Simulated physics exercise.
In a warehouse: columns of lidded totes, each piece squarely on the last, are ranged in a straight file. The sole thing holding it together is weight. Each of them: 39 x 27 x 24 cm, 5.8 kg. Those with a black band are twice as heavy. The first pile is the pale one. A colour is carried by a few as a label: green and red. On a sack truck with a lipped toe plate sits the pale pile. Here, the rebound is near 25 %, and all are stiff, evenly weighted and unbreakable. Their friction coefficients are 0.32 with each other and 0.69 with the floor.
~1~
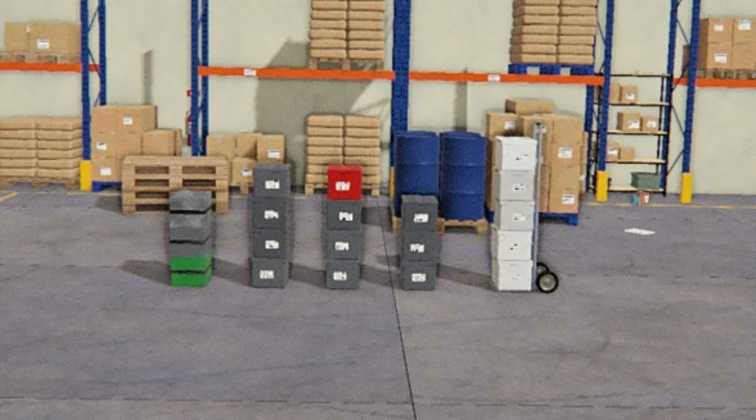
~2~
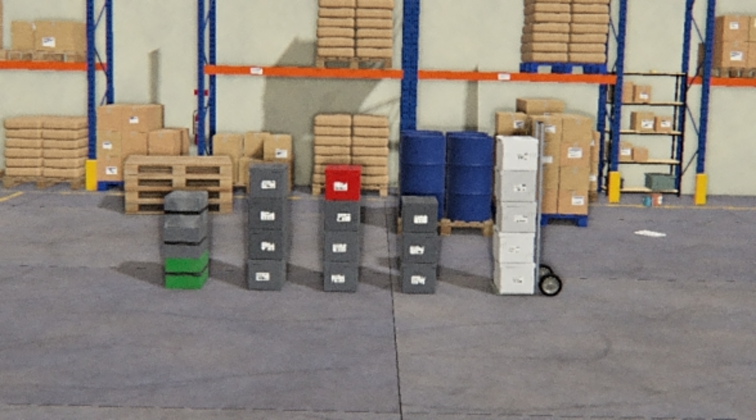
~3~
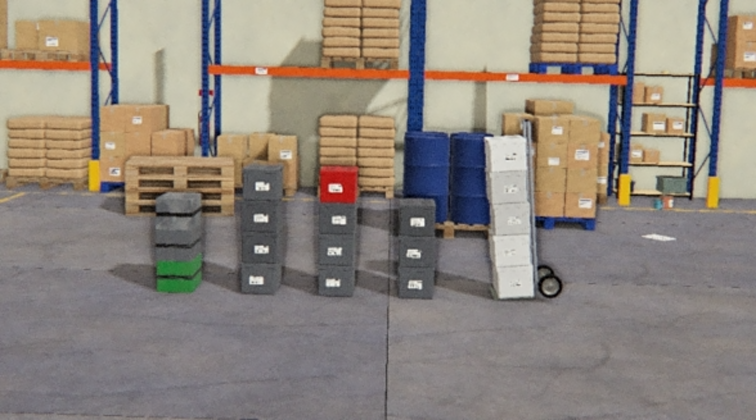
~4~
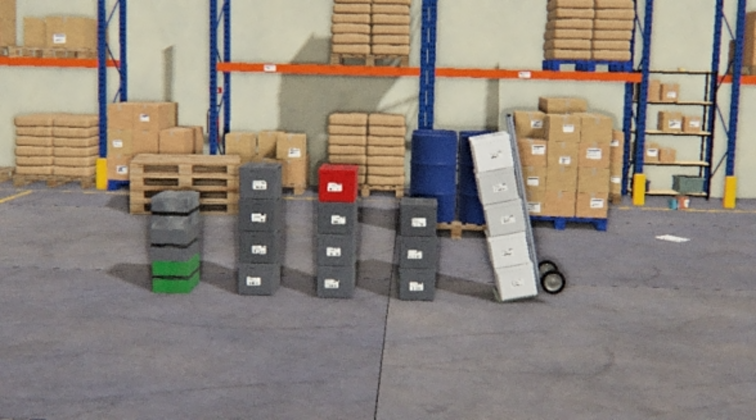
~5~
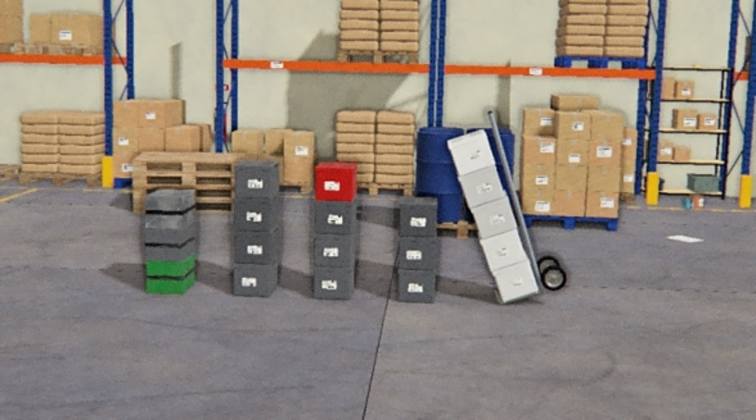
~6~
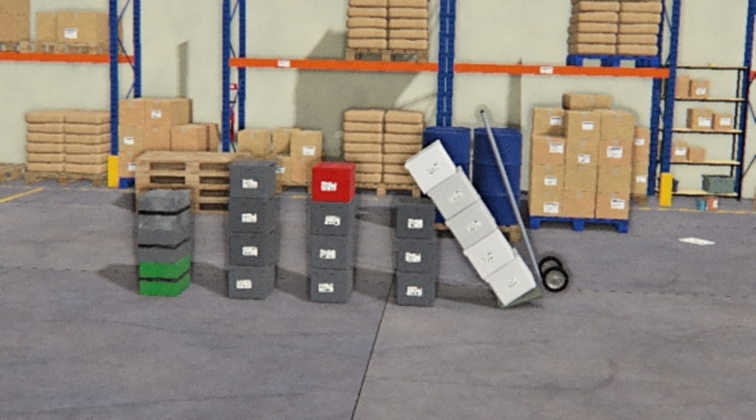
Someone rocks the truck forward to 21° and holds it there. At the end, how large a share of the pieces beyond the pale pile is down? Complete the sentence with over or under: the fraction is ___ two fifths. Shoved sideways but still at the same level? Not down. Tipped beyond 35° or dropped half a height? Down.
The fraction is over two fifths.
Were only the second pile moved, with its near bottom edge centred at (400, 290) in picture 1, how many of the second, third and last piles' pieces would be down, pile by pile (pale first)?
Second 1; third 3; last 3.
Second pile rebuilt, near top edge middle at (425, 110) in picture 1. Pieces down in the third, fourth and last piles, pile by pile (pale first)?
Result: Third pile 4, fourth pile 4, last pile 2.
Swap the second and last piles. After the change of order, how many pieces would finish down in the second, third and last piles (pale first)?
After the swap, the second pile would have 0 down, the third 0 and the last 0.
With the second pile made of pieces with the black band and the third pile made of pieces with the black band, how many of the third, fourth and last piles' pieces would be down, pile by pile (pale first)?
Pile by pile that makes third 0, fourth 0, last 0.
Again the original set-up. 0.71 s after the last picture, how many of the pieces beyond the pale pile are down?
By that point, 0 in all.
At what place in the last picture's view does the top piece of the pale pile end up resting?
Resting point in the last picture: Around (300, 235).
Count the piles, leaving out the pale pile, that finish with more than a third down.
Count: 4.
Then, 0.71 s on from the sixth picture, 5 of the pale pile down; none of the 14 other totes down, 6 disturbed; red tote tipped 6°.
Then, 1.95 s on from the sixth picture, 5 of the pale pile down; 8 of the 14 other totes down; red tote tipped 46°, 28 cm lower; green tote tipped 12°.
Finally, 5 of the pale pile down; 12 of the 14 other totes down; red tote tipped 48°, 36 cm lower; green tote tipped 24°. That is 86 per cent. Seen by the last camera, middles, red tote near (218, 228), green tote near (157, 268).
